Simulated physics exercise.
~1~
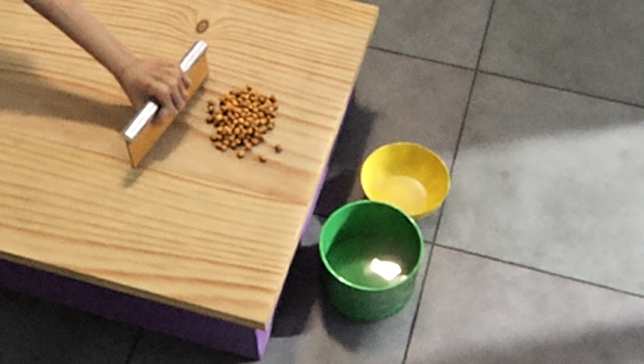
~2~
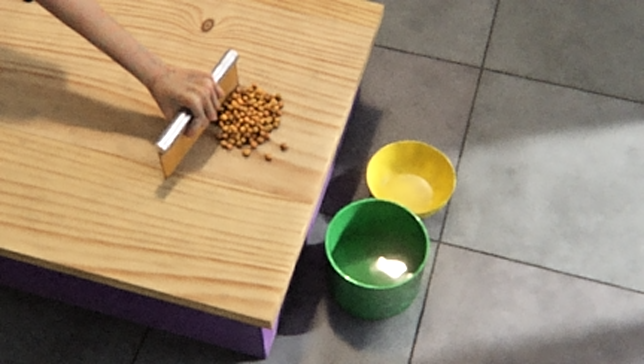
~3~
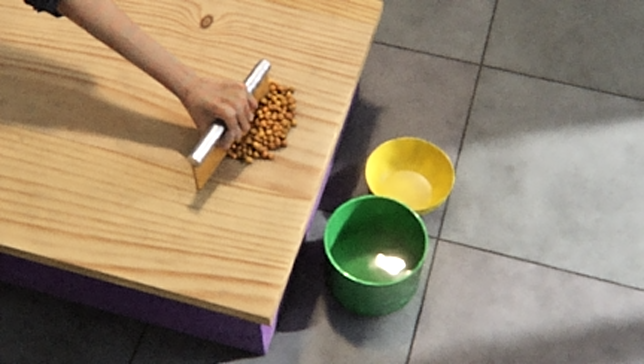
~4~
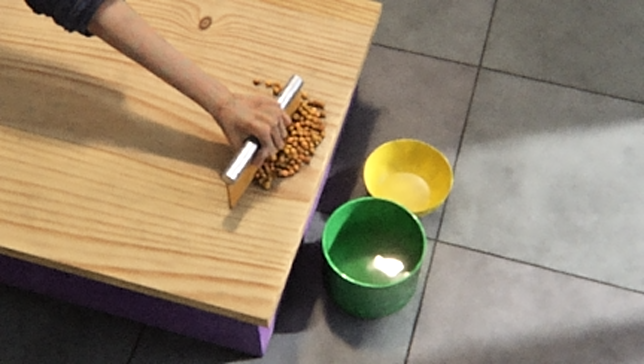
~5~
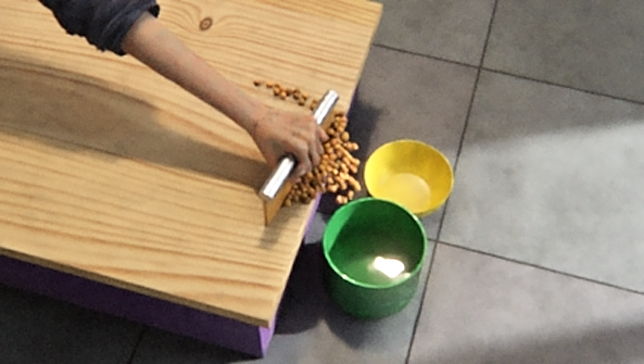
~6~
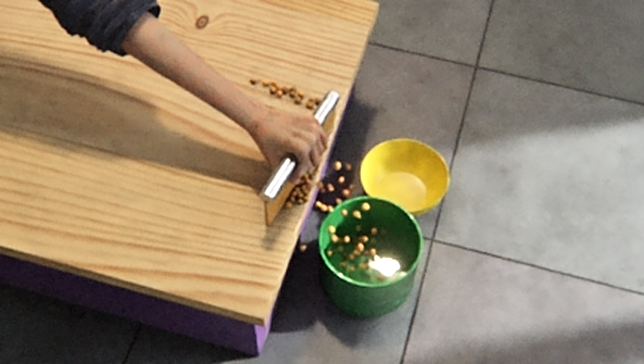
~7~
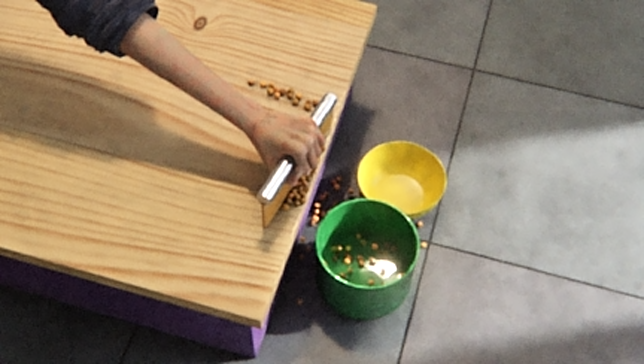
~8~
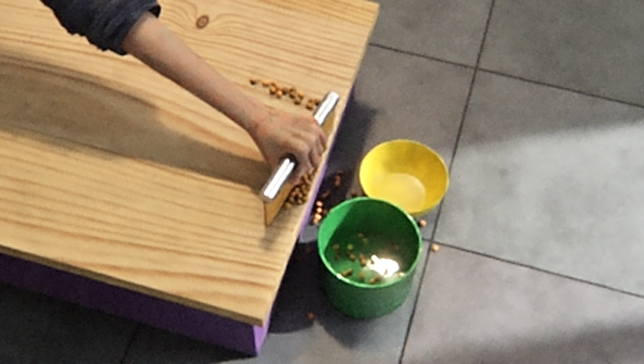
On a wooden tabletop, a hand slides an upright scraper rightward and down, pushing a pile of roasted chickpeas over the edge; some drop into a green pot, others miss it, and the rest stay on top as the scraper stops, leaving the yellow bowl empty.
